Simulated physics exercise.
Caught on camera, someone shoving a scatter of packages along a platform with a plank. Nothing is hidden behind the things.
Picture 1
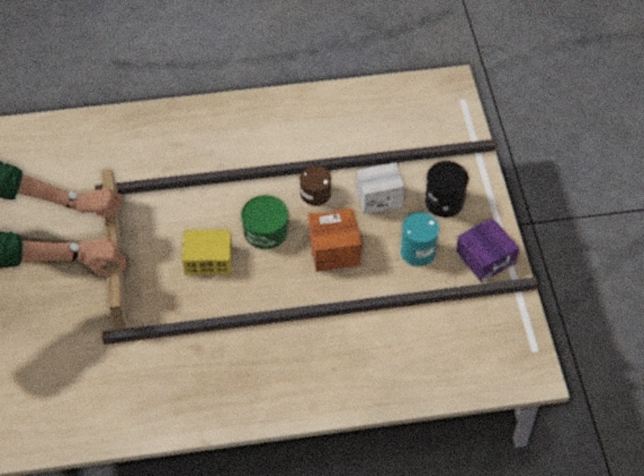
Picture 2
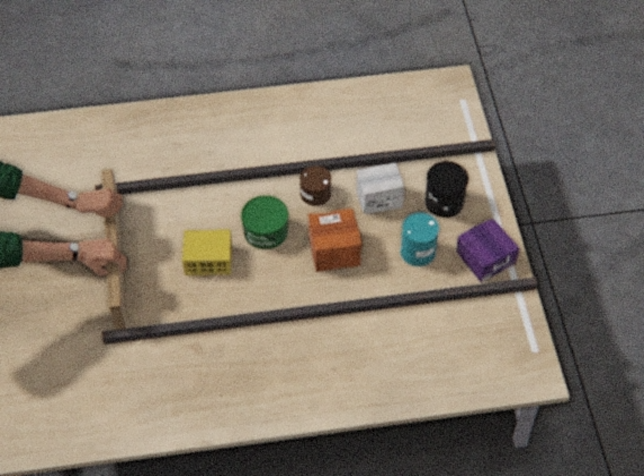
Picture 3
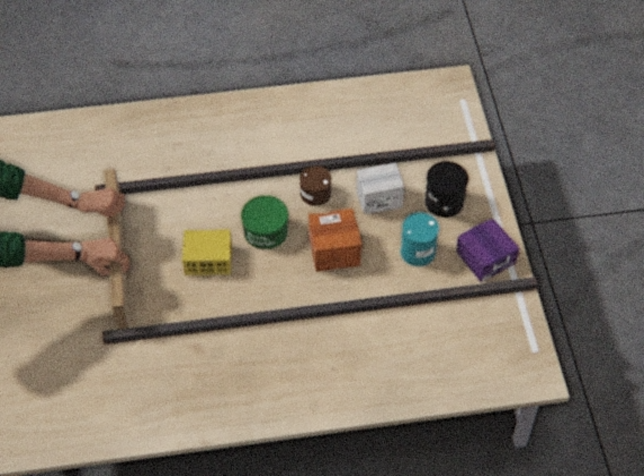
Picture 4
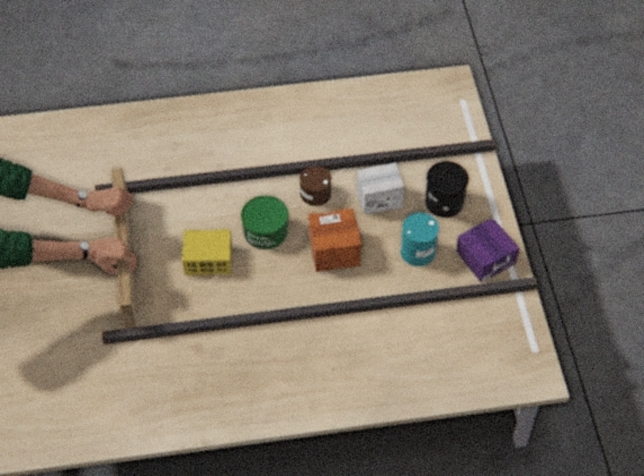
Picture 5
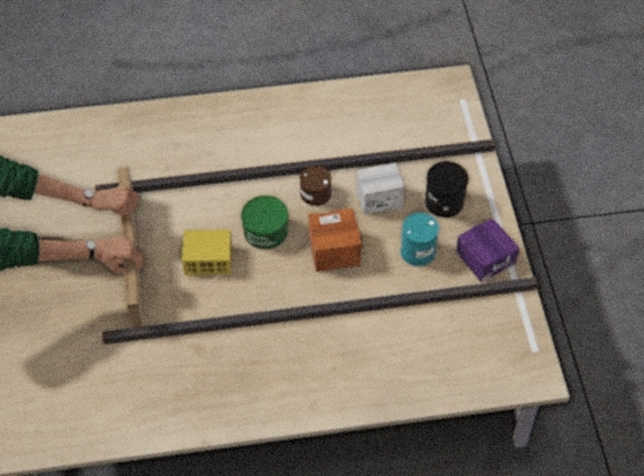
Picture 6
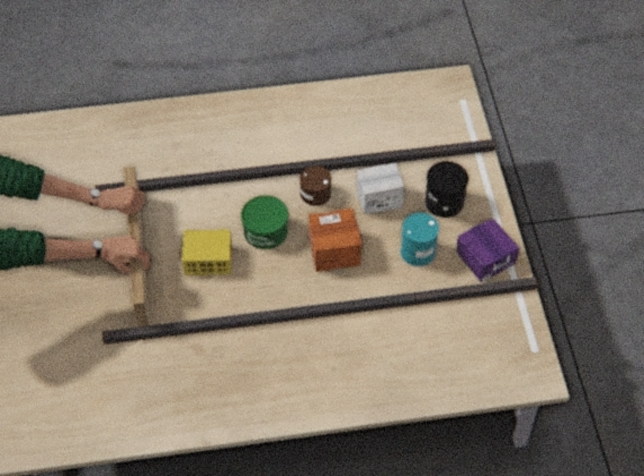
A wooden plank, gripped by two hands in green sleeves, stays nearly still at first, then slides slightly right between two dark rails on a table, nearing a yellow parcel while the scattered parcels and canisters remain unmoved.
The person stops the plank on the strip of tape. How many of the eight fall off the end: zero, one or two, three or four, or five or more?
In the end the number that fall off is five or more.
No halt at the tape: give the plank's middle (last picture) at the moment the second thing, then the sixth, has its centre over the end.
Near (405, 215) and (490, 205).
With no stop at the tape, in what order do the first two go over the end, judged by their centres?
They are the purple parcel, the turquoise canister.
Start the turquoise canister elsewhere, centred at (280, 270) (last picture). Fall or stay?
The turquoise canister holds on.
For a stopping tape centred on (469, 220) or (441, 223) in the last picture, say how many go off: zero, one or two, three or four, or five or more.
Taking them in turn, at least five; either one or two.
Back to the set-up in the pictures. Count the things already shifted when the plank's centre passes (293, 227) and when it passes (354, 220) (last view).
At the one place 4, at the other 7.
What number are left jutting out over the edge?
It comes to 1.
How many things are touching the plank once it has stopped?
1 of them.
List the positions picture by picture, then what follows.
The first picture shows purple parcel (487, 250); black pail (446, 190); turquoise canister (419, 240); plank (114, 249); tape (496, 216).
The second picture shows black pail (446, 190); plank (114, 249).
The third picture shows turquoise canister (419, 240); green pail (265, 223).
The fourth picture shows purple parcel (487, 250); orange parcel (335, 240).
The fifth picture shows black pail (446, 190); white parcel (380, 189).
The sixth picture shows purple parcel (487, 250); black pail (446, 190); turquoise canister (419, 240); plank (137, 246); tape (496, 216).
A little later, none off yet; purple parcel at rest near (487, 250); black pail at rest near (446, 190); turquoise canister at rest near (419, 240).
When it is over, the number that fall off is five or more; down, yellow crate, green pail, orange parcel, white parcel, turquoise canister, black pail and purple parcel.
